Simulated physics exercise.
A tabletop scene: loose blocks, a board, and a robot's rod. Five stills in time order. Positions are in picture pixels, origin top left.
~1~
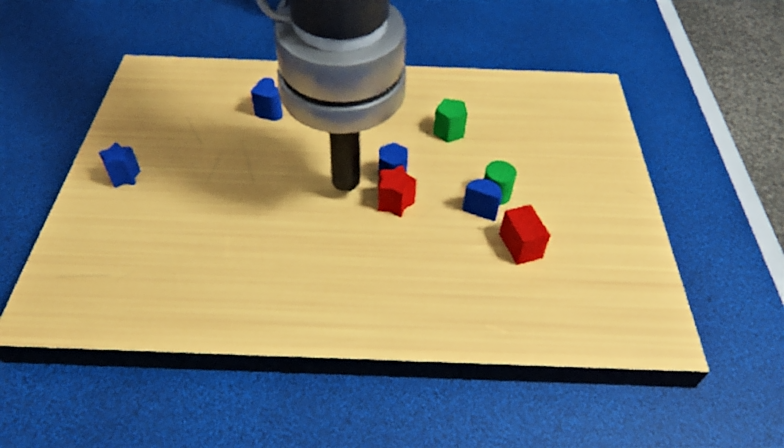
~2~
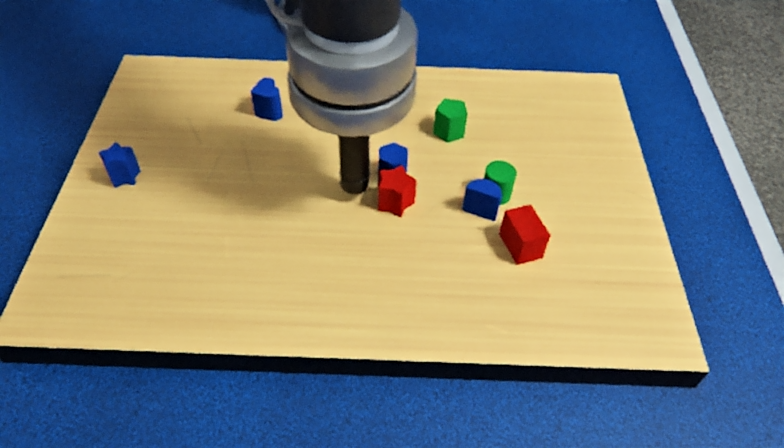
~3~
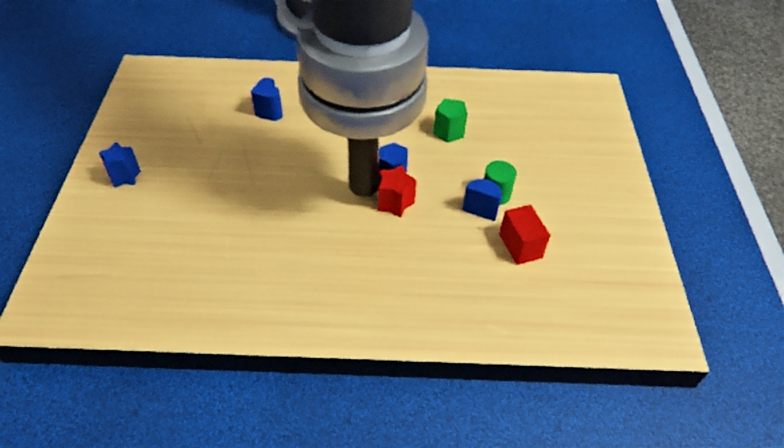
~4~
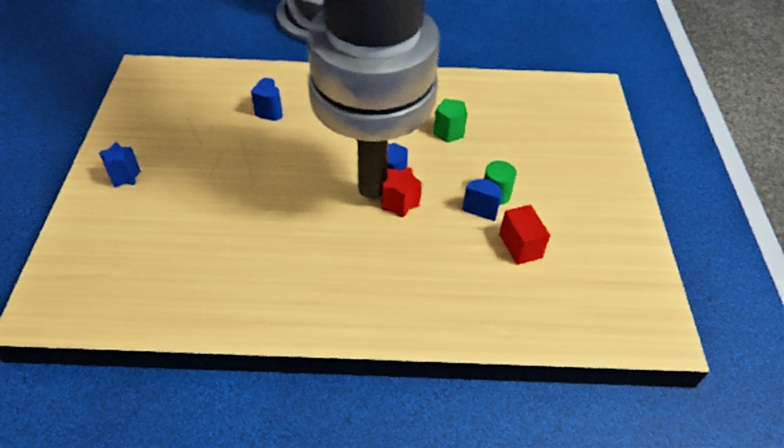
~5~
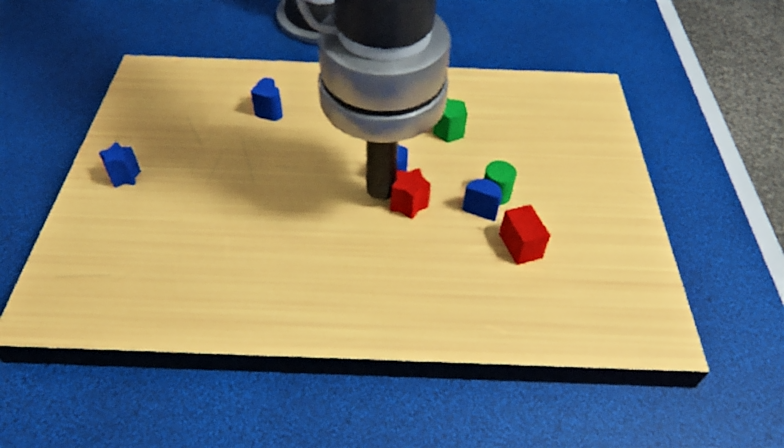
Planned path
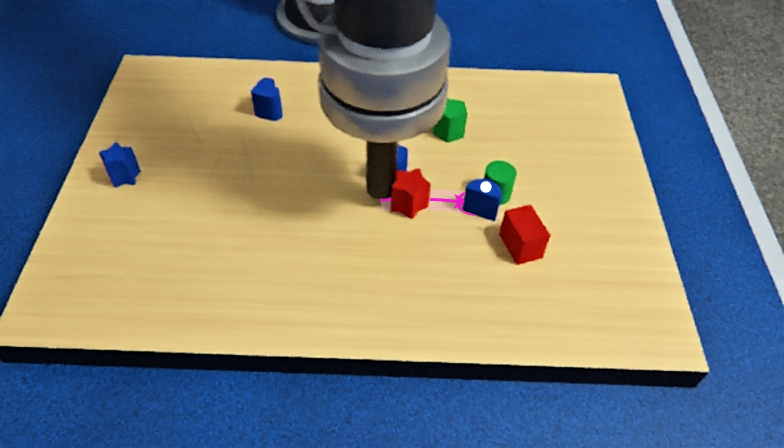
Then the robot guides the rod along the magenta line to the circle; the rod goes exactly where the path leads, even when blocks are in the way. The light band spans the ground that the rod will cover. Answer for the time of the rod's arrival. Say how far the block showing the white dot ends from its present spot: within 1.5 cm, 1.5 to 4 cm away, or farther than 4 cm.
Beyond 4 cm.
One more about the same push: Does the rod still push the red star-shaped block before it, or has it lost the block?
My guess is it keeps its place ahead of the rod.
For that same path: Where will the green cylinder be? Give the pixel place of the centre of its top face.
I'd expect the centre of its top face to be at (525, 162).
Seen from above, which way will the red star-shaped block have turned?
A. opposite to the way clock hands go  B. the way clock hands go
That would be A.
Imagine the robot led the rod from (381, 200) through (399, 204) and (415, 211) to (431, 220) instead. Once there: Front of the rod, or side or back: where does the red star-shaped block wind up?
In the end it is ahead.
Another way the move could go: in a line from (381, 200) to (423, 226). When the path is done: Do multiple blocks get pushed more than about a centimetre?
No, I don't think so.
The drawn path runs from (381, 200) via (427, 199), ending at (472, 203); the dot is on the blue D-shaped block.
What follows on the original path. One third of the way, rod (412, 189); red star-shaped block (442, 180).
Two thirds of the way, rod (444, 190); red star-shaped block (475, 181); blue D-shaped block (509, 193), turned 15° clockwise.
At the end, rod (474, 193); red star-shaped block (508, 178), turned 25° anticlockwise; blue D-shaped block (533, 194), turned 65° clockwise; green cylinder (525, 162); red rectangular block (532, 225).
